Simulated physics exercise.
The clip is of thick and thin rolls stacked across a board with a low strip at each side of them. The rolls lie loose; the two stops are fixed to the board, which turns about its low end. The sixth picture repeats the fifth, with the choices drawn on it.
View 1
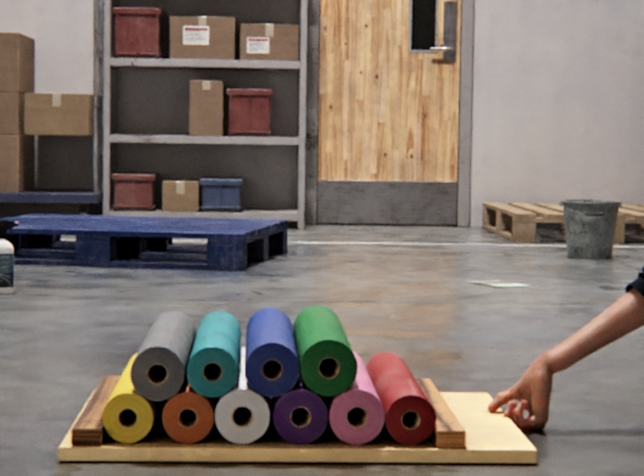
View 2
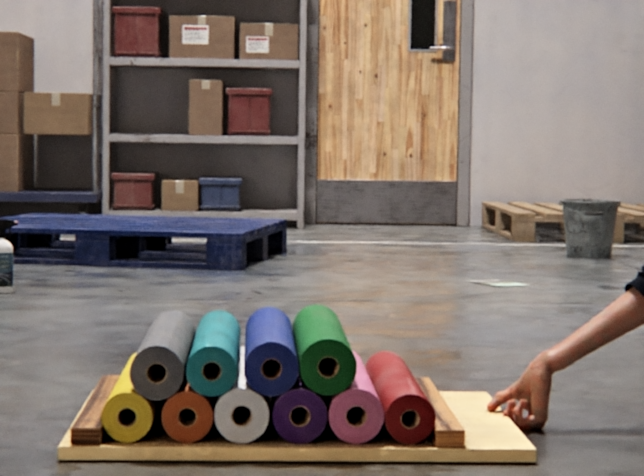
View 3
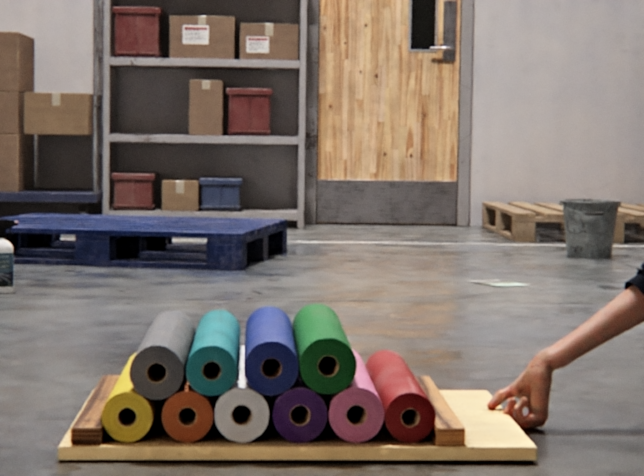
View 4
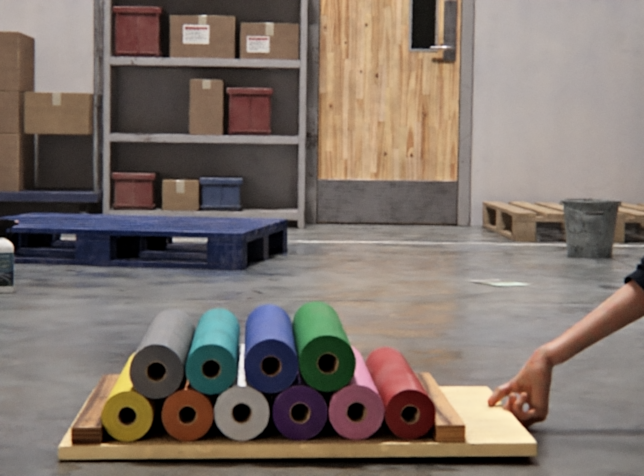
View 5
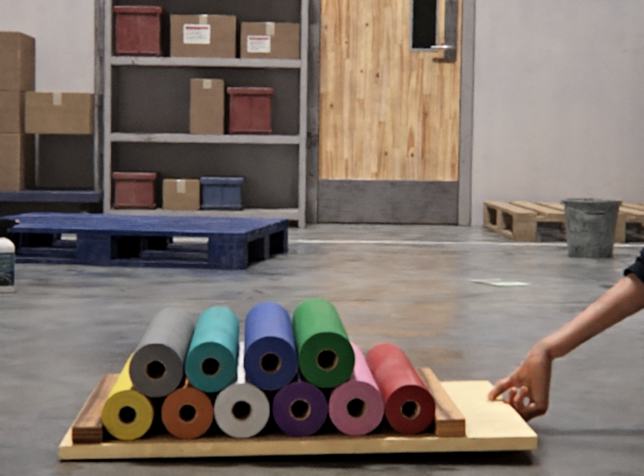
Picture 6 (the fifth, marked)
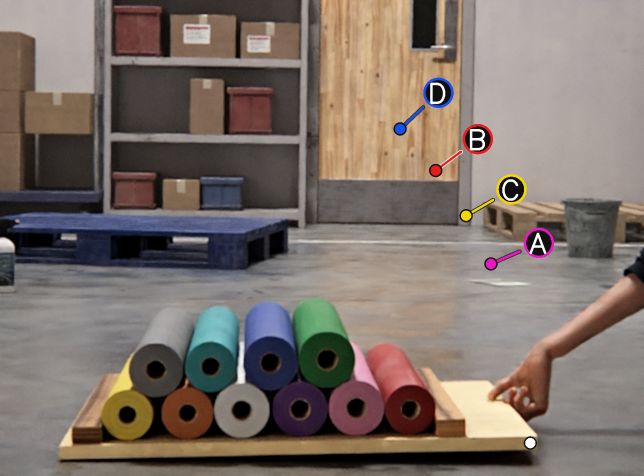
A hand reaches in from the right and grips the end of a pale wooden board on a grey storeroom floor, seen straight on from low down, with shelves, boxes and a wooden door behind. Grey, turquoise, blue and green rolls rest on a row running from yellow at left to red at right, between wooden strips. The hand slightly lifts the board's right end, while the camera stays still.
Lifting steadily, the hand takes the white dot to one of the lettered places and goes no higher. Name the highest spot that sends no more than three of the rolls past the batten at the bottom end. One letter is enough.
The highest mark that will do is A.
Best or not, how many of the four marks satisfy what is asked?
The number is one.
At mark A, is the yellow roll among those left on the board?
Yes.
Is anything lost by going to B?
At B: Yes.
On the copy, A at (491, 264); B at (436, 171); C at (466, 216); D at (400, 129); the white dot at (530, 443).
On A. First, board at 15°.
Then, board at 24°.
Finally, board at 24°, none over the low batten.
By contrast, B four over the low batten (green, grey, turquoise, blue); C four over the low batten (green, grey, turquoise, blue); D eight over the low batten.
